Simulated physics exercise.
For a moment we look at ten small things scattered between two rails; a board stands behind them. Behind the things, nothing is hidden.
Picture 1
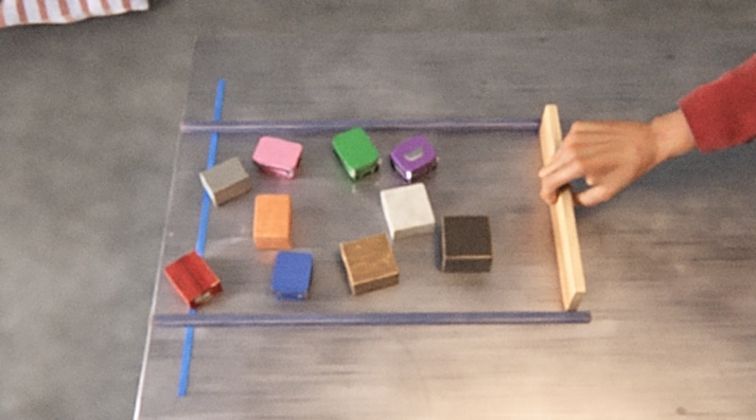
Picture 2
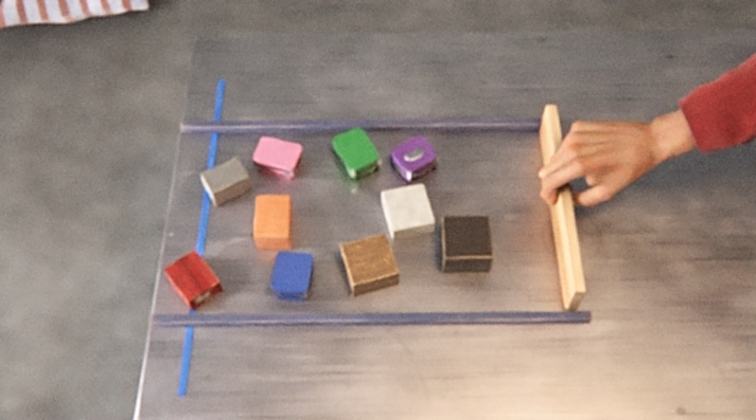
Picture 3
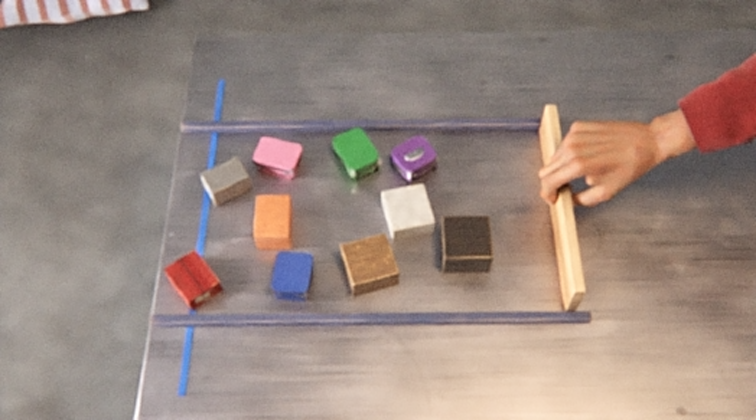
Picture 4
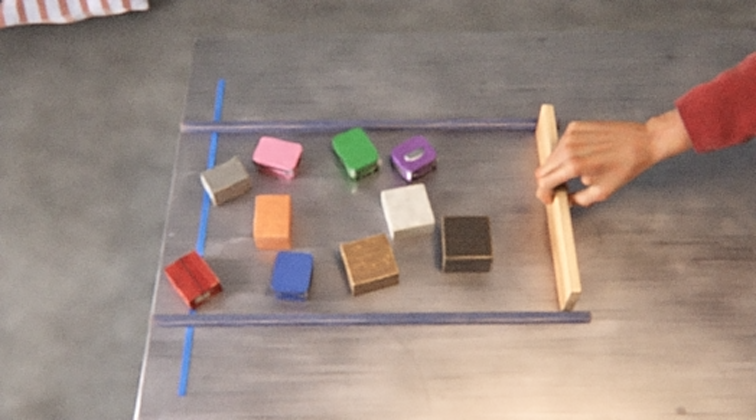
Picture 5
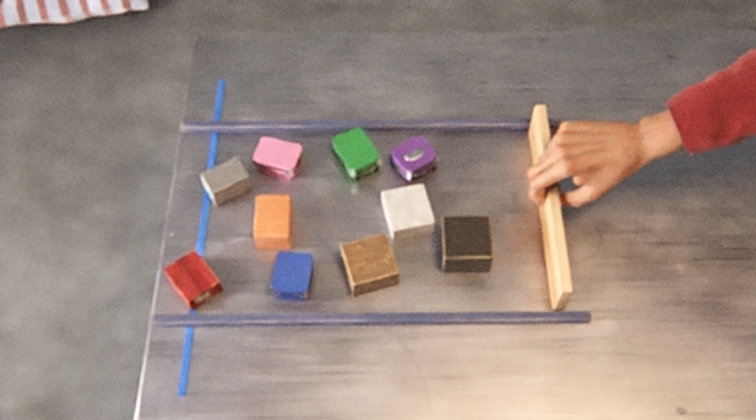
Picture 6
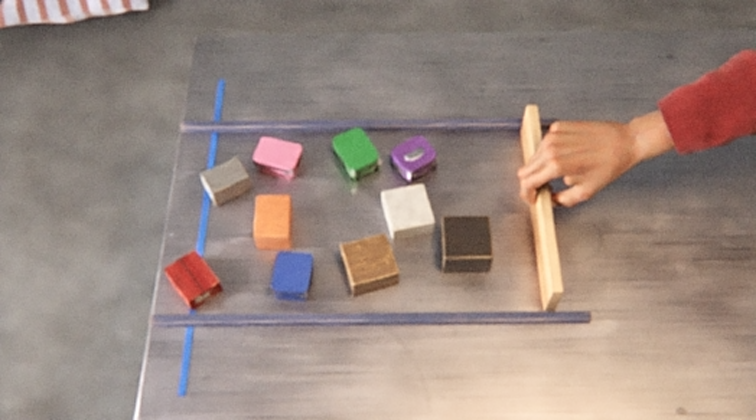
A hand in a red sleeve grips an upright wooden board on a grey tabletop, seen from above by a still camera. To its left, between two dark rails, lie small blocks and boxes: black, white, brown, purple and green nearer the board, then blue, orange and pink, with grey and red by a blue tape line. The hand rests at first, then slides the board slightly left, while the small things stay still.
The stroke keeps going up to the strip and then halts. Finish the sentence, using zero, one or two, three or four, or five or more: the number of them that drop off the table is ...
The number that drop off the table is five or more.
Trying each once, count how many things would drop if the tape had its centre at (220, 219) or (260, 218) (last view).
The floor gets 6 the first time and 2 the second.
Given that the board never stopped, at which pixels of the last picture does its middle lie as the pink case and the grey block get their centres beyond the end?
The pink case gives roughly (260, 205), the grey block roughly (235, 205).
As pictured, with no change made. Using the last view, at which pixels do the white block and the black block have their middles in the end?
Reading them off: First (173, 199); then (172, 248).
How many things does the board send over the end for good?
Total: 7.
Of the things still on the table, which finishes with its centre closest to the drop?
It's the white block.
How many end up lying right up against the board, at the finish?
That comes to 3.
Soon after, none off yet; red box at rest near (194, 280); grey block at rest near (227, 181); orange block at rest near (274, 222).
In the end, the number that fall off is five or more; gone, brown block, green case, blue case, pink case, orange block, grey block and red box.
